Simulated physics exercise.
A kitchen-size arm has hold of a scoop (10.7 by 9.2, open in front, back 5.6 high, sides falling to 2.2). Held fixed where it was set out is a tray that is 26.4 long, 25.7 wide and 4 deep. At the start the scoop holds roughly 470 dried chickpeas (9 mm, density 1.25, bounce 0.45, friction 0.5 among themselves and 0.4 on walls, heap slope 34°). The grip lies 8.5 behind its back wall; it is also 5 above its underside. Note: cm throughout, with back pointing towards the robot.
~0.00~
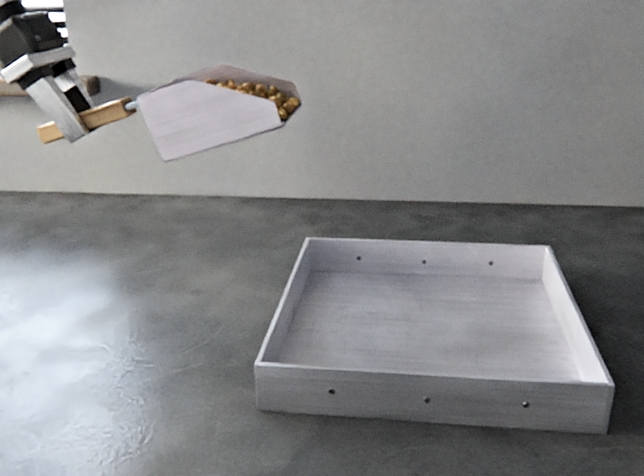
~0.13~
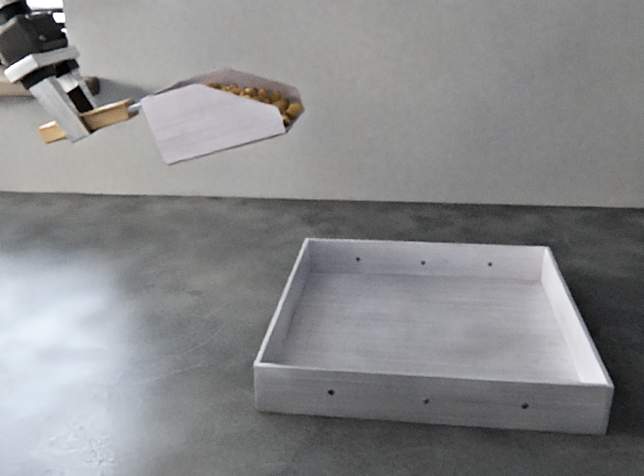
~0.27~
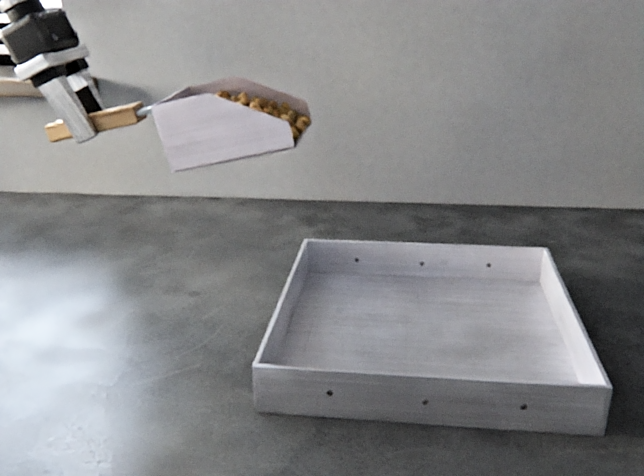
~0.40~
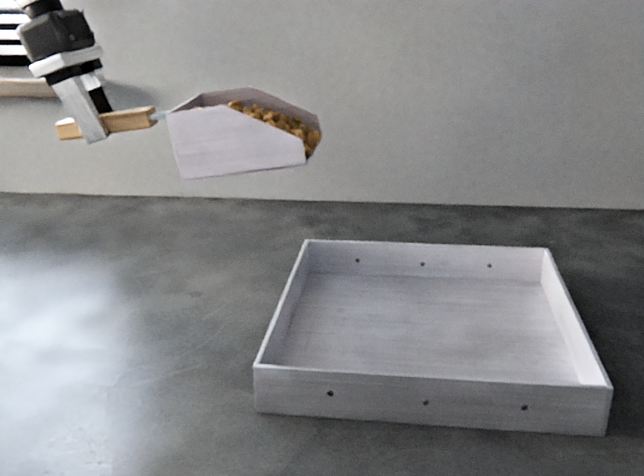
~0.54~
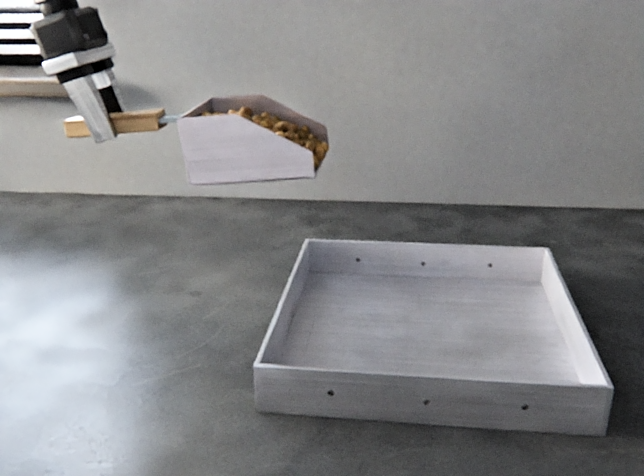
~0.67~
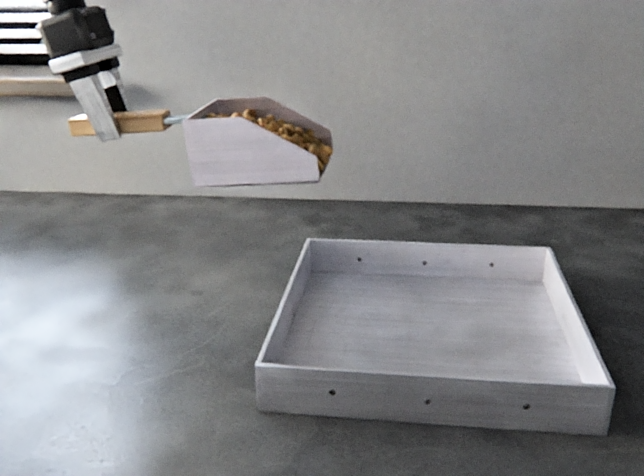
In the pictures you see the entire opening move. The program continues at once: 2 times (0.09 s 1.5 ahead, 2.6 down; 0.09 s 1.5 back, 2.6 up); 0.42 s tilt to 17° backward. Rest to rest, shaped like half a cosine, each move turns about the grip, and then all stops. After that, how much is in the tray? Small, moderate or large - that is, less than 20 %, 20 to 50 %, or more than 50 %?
Small.
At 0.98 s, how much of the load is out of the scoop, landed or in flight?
5 %.
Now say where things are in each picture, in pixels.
In the first frame, scoop floor at (225, 131), tilted 17° backward; upper third of the load around (221, 99), from x 155 to 295, top at y 85; 471 on the scoop.
In the second frame, scoop floor at (228, 135), tilted 16° backward; upper third of the load around (222, 103), from x 160 to 295, top at y 90.
In the third frame, scoop floor at (235, 145), tilted 13° backward; upper third of the load around (222, 113), from x 170 to 305, top at y 95.
In the fourth frame, scoop floor at (245, 155), tilted 8° backward; upper third of the load around (232, 123), from x 180 to 315, top at y 105.
In the fifth frame, scoop floor at (252, 163), tilted 5° backward; upper third of the load around (238, 131), from x 190 to 325, top at y 110.
In the sixth frame, scoop floor at (256, 165), tilted 4° backward; upper third of the load around (242, 133), from x 195 to 330, top at y 115; 471 on the scoop.
By 0.98 s, tilted 4° backward, highest piece 20 above the table; 441 on the scoop, 13 in the tray, 17 in flight or on a rim.
By 1.29 s, tilted 13° backward, highest piece 22 above the table; 409 on the scoop, 57 in the tray, 5 in flight or on a rim.
By 1.65 s, tilted 17° backward, highest piece 23 above the table; 409 on the scoop, 62 in the tray.
By 2.70 s, tilted 17° backward, highest piece 23 above the table; 409 on the scoop, 62 in the tray.
Final count, 409 on the scoop, 62 in the tray. That is 13 % in the tray.
